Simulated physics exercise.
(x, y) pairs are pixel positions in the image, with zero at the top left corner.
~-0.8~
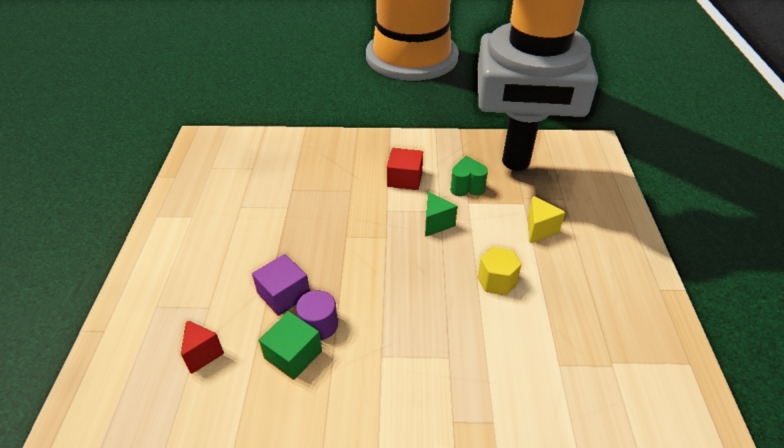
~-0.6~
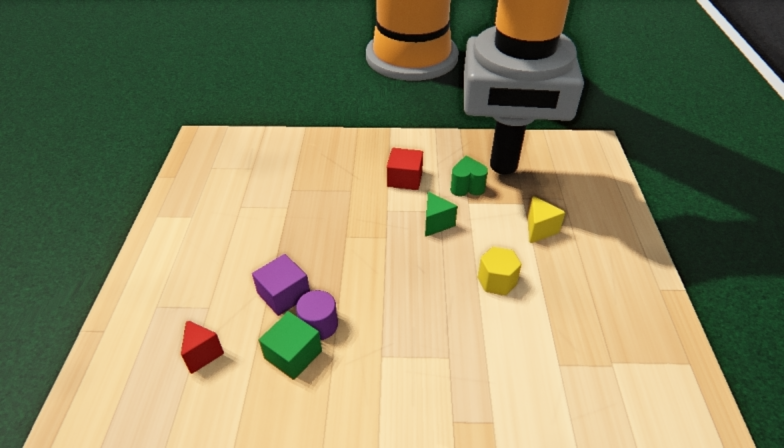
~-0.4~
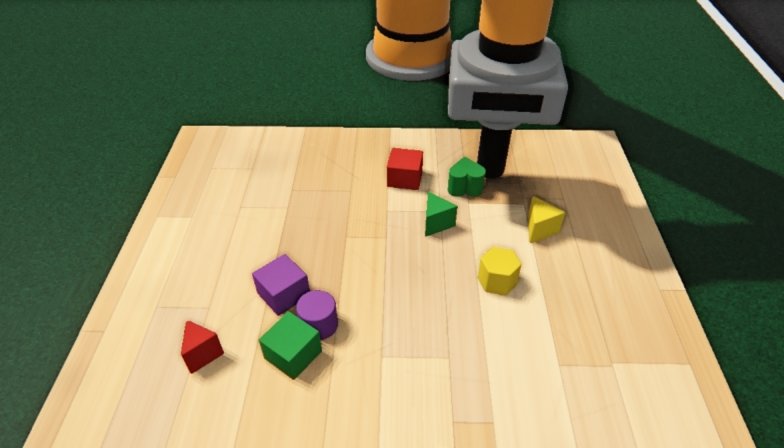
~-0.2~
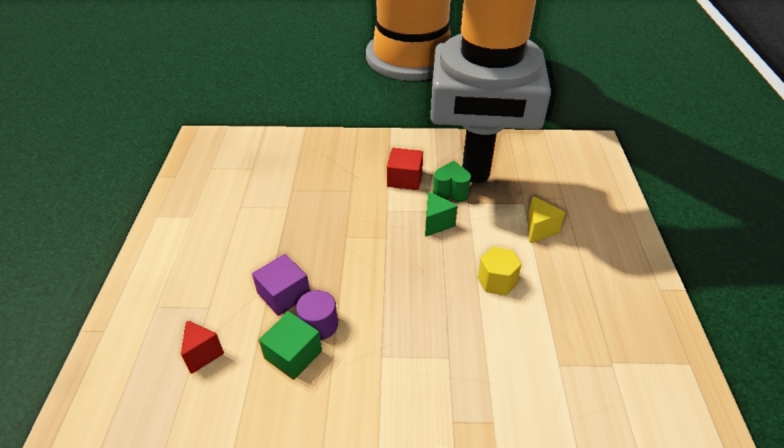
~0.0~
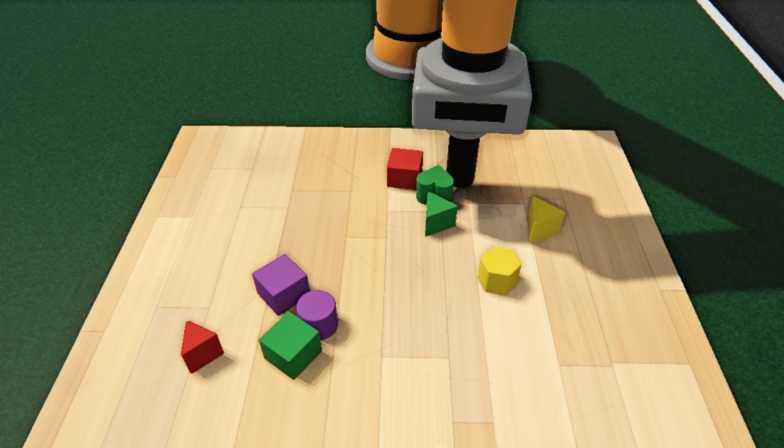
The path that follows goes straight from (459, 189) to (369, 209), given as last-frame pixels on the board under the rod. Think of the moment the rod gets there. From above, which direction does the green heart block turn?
It turns round anticlockwise.
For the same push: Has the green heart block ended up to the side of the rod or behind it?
No - that is not the case.
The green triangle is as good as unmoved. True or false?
Verdict: True.
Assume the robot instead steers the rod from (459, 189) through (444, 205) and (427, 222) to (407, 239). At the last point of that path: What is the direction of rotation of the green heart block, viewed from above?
Clockwise, from overhead.
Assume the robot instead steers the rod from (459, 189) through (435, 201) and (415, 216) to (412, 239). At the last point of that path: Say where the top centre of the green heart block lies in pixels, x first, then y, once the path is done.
The answer is (384, 196).
The first path, step by step. One third of the way, rod at (430, 187); green heart block at (406, 185).
Two thirds of the way, rod at (399, 193); red four-sided block at (397, 158), turned 40° clockwise; green heart block at (376, 194), turned 15° anticlockwise.
At the end, rod at (369, 200); red four-sided block at (397, 158), turned 40° clockwise; green heart block at (347, 204), turned 30° anticlockwise; green triangle in place.
